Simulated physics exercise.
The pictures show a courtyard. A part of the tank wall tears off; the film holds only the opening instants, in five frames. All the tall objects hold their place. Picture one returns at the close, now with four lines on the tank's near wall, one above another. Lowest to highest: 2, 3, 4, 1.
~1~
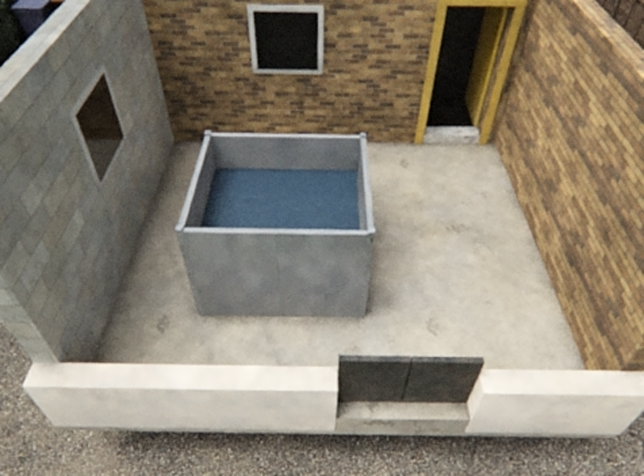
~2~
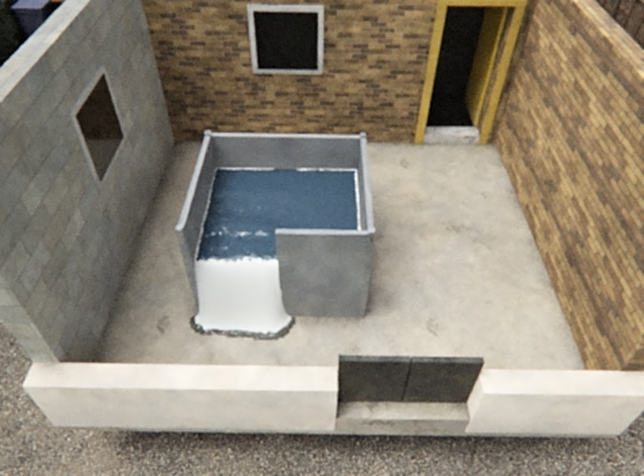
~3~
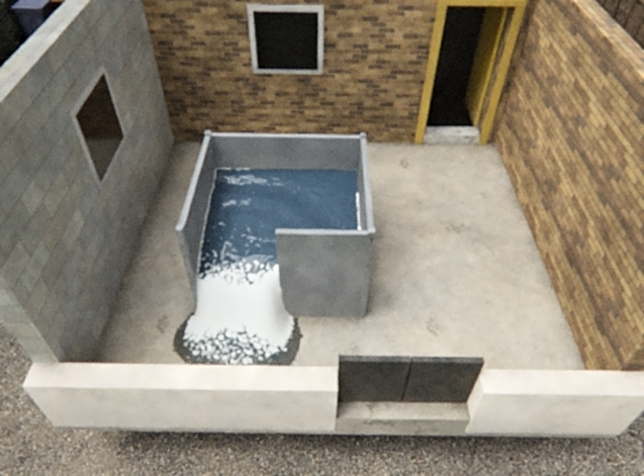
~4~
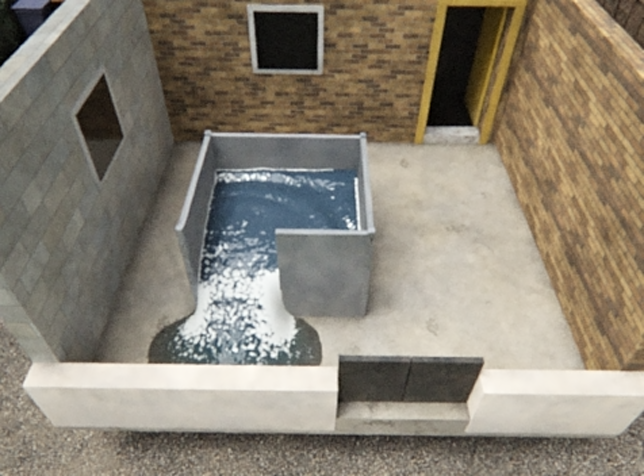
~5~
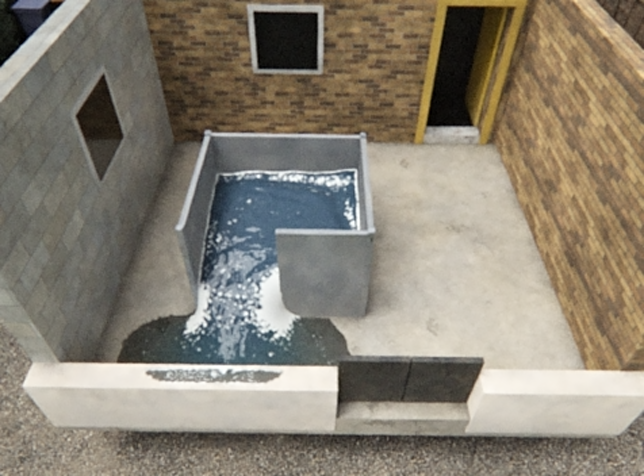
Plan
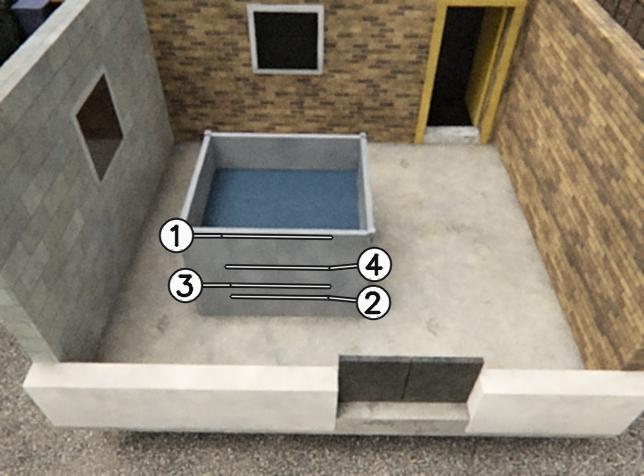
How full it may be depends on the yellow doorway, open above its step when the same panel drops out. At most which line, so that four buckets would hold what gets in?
Choose 4.
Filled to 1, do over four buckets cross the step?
Yes, it does.
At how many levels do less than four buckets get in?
Three.
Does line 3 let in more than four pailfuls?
No, not at all.
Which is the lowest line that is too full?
1.
In white, 1 at (276, 236); 2 at (280, 297); 3 at (279, 285); 4 at (278, 267); from the bottom up 2, 3, 4, 1.
If 1 is chosen, about 10 bucketfuls get in.
If 2 is chosen, nothing gets over.
If 3 is chosen, nothing gets over.
If 4 is chosen, a splash gets over, under a bucket.
